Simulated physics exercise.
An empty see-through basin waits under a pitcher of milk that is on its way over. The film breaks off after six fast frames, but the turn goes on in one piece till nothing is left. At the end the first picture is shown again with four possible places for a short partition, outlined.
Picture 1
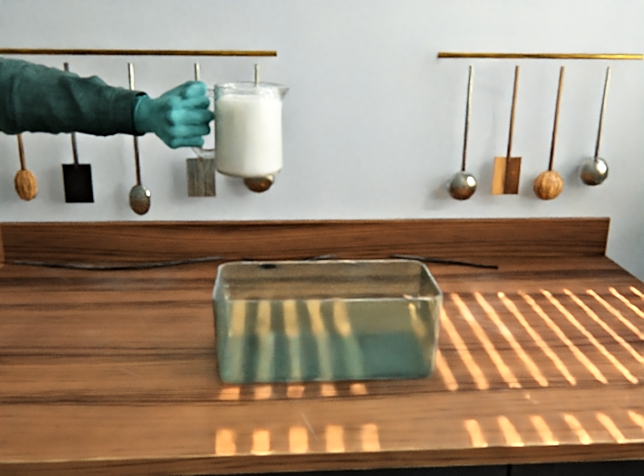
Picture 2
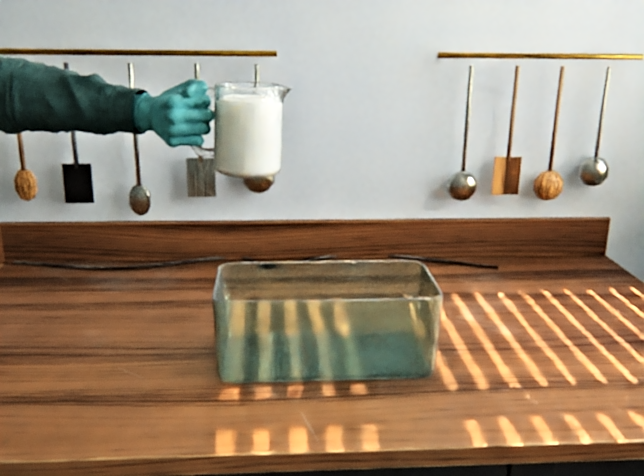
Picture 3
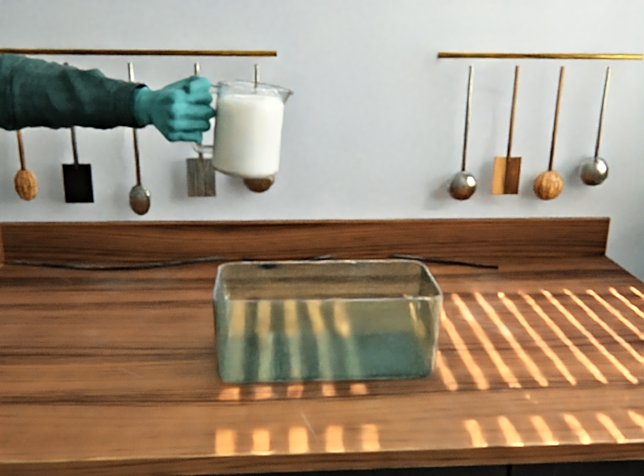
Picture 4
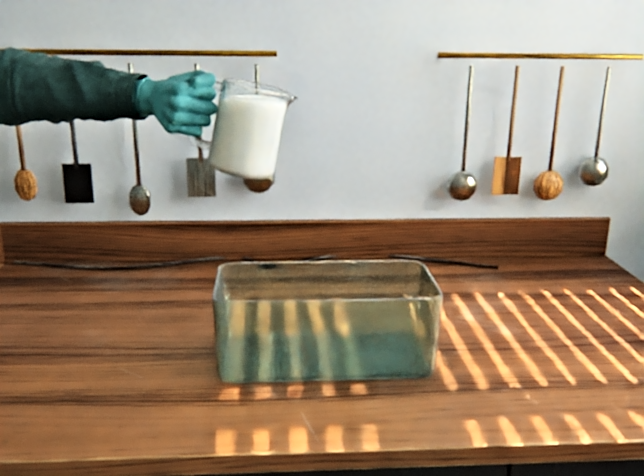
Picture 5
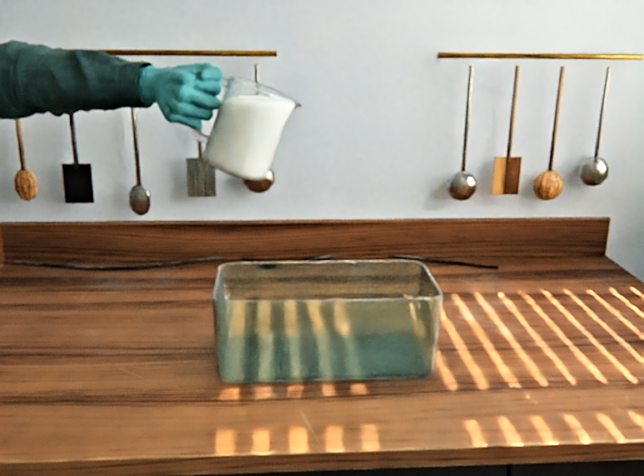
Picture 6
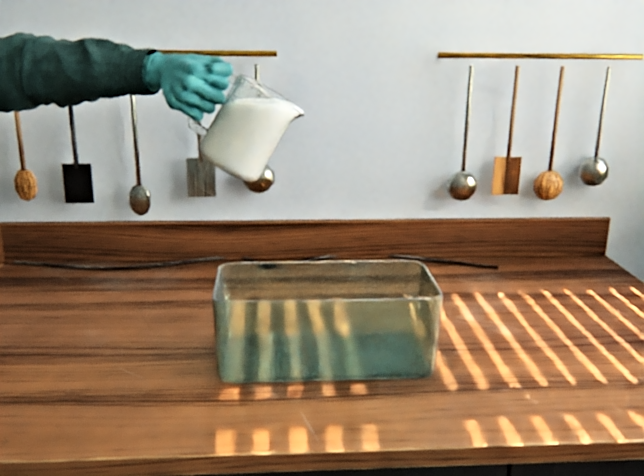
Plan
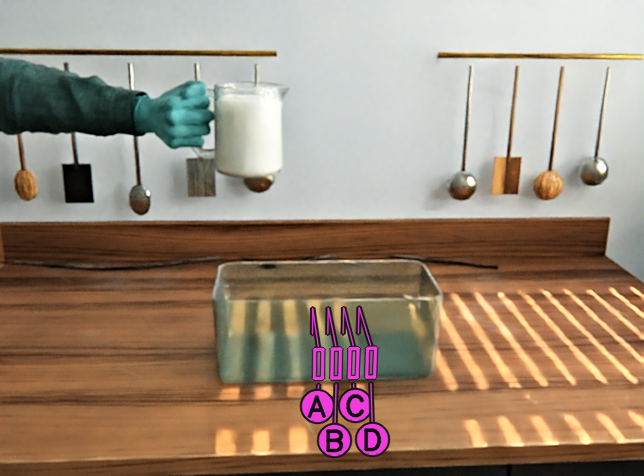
A gloved hand holding a glass pitcher of milk above a clear basin, gradually tilting it to the right.
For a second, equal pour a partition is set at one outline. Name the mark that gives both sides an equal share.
Choose D.
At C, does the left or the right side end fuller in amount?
The right one.
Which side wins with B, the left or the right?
More ends on the right.
On the marked copy, A at (318, 384); B at (336, 384); C at (353, 383); D at (370, 383).
Choosing A, about 8 % ends left of the wall and 90 % right of it.
Choosing B, about 7 % ends left of the wall and 91 % right of it; 3 % is lost outside.
Choosing C, about 16 % ends left of the wall and 82 % right of it.
Choosing D, about 59 % ends left of the wall and 39 % right of it.
